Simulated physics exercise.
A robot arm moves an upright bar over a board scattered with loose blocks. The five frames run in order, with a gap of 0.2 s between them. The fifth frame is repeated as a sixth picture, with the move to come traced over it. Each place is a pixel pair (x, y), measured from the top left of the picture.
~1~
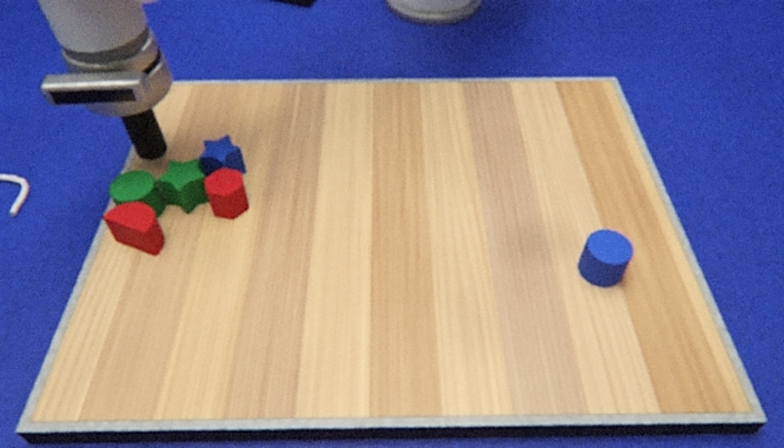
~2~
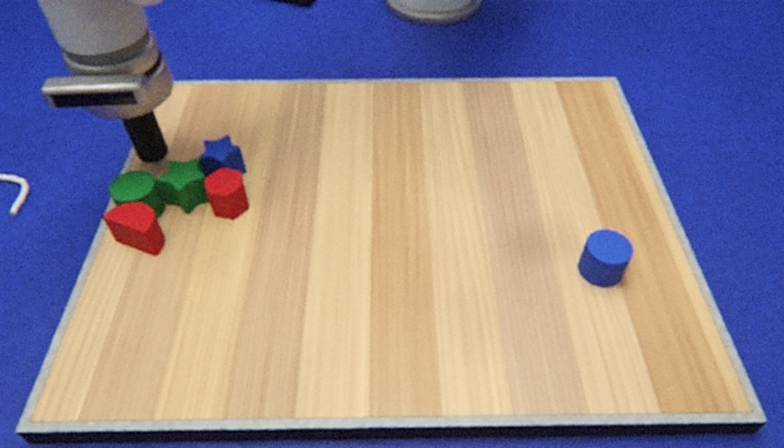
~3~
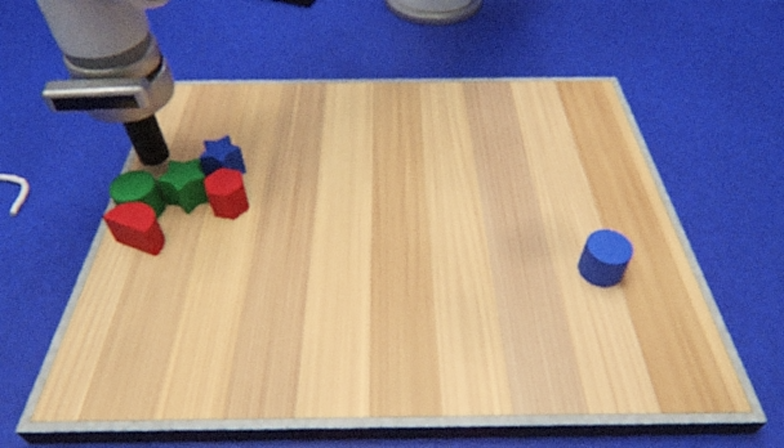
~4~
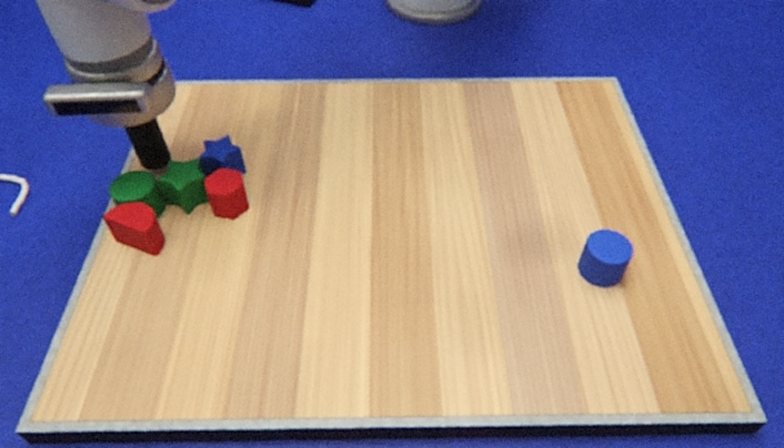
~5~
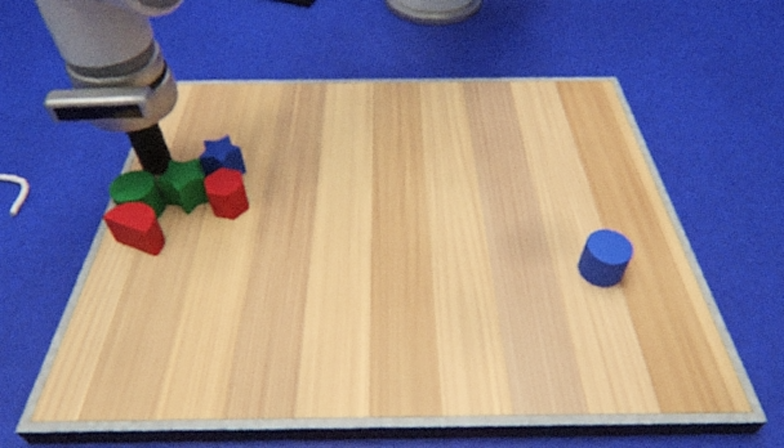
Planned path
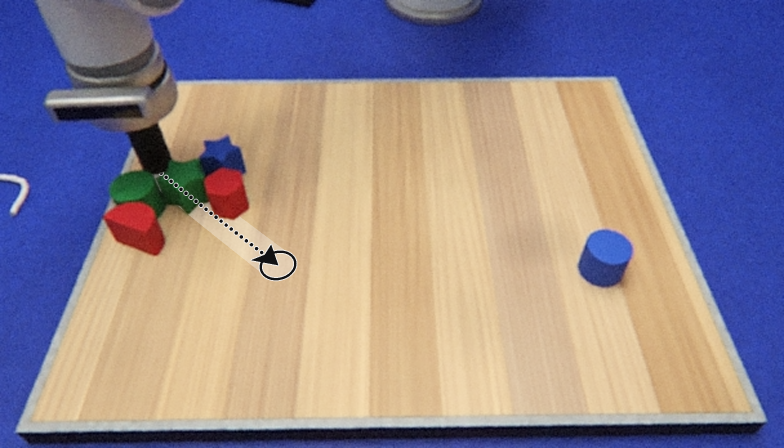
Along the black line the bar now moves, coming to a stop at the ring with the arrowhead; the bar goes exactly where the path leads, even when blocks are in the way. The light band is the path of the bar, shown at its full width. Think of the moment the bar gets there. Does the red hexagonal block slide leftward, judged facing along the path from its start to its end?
Yes, that is what happens.
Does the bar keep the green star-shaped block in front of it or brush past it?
That block drops off.
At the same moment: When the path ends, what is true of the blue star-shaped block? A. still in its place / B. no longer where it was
A - still in its place.
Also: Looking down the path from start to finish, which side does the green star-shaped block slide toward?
The answer is right.
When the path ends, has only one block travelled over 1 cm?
No - that is not the case.
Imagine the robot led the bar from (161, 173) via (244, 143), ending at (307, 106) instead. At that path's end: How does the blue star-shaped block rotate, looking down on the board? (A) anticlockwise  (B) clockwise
B (clockwise)
The drawn path runs from (161, 173) directly to (278, 265).
On the path given first. One third of the way, bar (193, 193); green star-shaped block (202, 201), turned 25° clockwise; red hexagonal block (246, 194), turned 65° anticlockwise.
Two thirds of the way, bar (233, 224); green star-shaped block (218, 235), turned 85° clockwise; red hexagonal block (265, 202).
At the end, bar (276, 257); green circle not moved; green star-shaped block (223, 248), turned 130° clockwise; blue star-shaped block not moved; red hexagonal block (279, 204), turned 150° anticlockwise.
